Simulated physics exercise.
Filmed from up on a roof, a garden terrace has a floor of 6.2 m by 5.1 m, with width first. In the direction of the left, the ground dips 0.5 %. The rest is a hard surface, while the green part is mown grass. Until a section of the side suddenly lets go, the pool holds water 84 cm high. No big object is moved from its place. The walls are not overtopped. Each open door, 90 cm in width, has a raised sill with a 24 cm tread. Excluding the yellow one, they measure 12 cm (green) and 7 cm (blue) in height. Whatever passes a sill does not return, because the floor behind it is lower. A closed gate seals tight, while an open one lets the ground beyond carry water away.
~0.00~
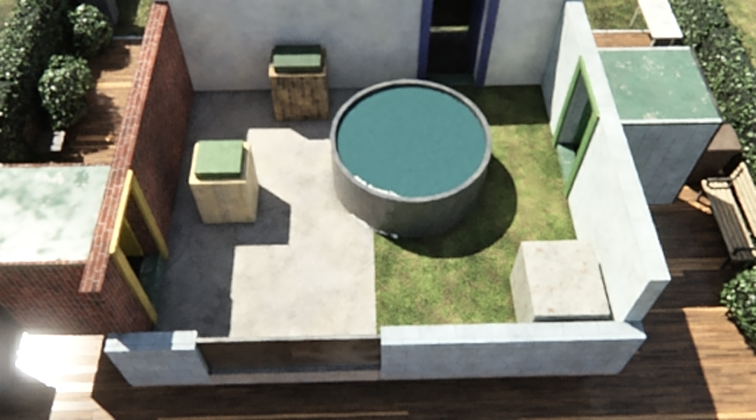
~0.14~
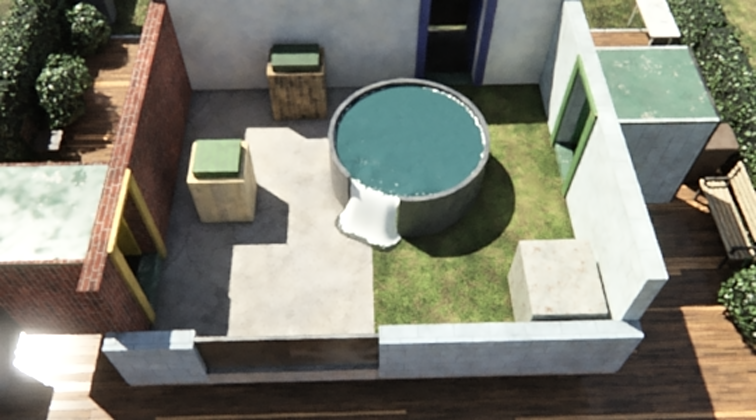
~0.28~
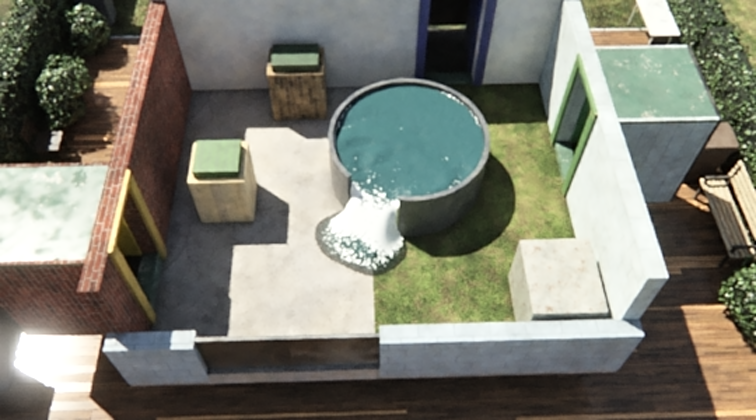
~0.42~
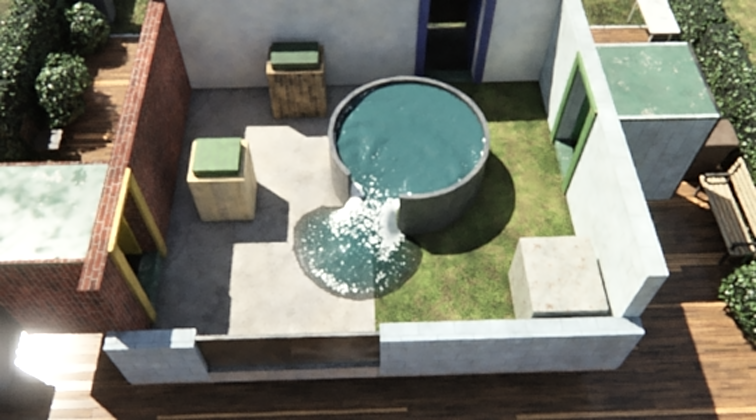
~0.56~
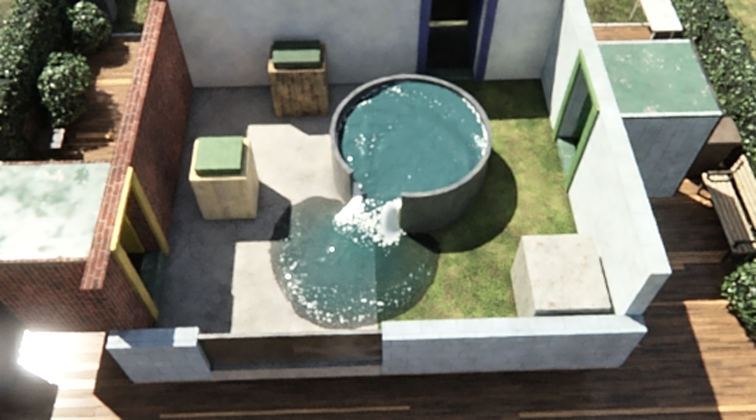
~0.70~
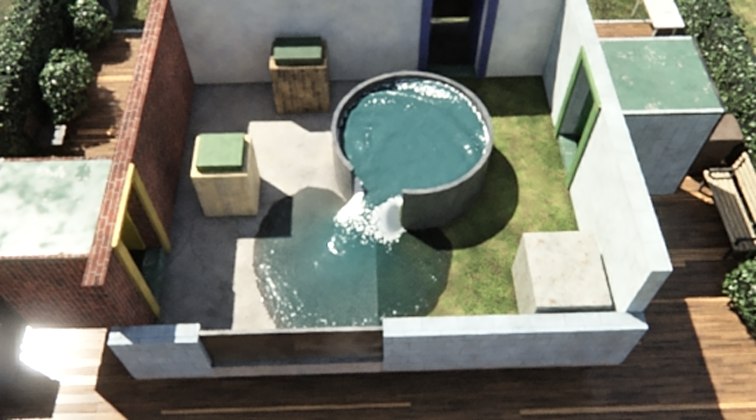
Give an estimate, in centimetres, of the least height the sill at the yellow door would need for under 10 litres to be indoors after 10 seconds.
Some 31 cm above the ground.
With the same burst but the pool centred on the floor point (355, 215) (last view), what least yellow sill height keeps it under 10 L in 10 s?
Then it needs to be around 38 cm high.
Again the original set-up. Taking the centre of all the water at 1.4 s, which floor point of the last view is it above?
It lies near (384, 201) in the last picture.
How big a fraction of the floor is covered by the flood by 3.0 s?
Close to 50 per cent is wet.
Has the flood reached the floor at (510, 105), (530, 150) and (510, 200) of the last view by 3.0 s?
Point by point, the first is spared, the second spared and the third spared.
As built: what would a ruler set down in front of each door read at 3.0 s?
Door by door in cm - green 0, blue 0, yellow 29.
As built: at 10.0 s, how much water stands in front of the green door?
Depth: Near 8.0 cm.
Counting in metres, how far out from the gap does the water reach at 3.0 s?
About 3.8 m.
After 1.4 s water covers 35 % of the floor, deepest (45 cm) near (373, 224); 5 cm at the yellow door, 0 litres in over its 23 cm sill.
After 3.0 s water covers 50 % of the floor, deepest (36 cm) near (151, 352); 29 cm at the yellow door, 32 litres in over its 23 cm sill.
After 10.0 s water covers 100 % of the floor, deepest (23 cm) near (151, 352); 16 cm at the yellow door, 61 litres in over its 23 cm sill.
At the yellow door as built, the water arrived by 1.4 s and peaked near 34 cm at 2.2 s.
Run again over the same 10 s with other heights there, 20 litres in over 28 cm, 1 litre over 38.5 cm. The limit of 10 litres is kept from about 31 cm up.
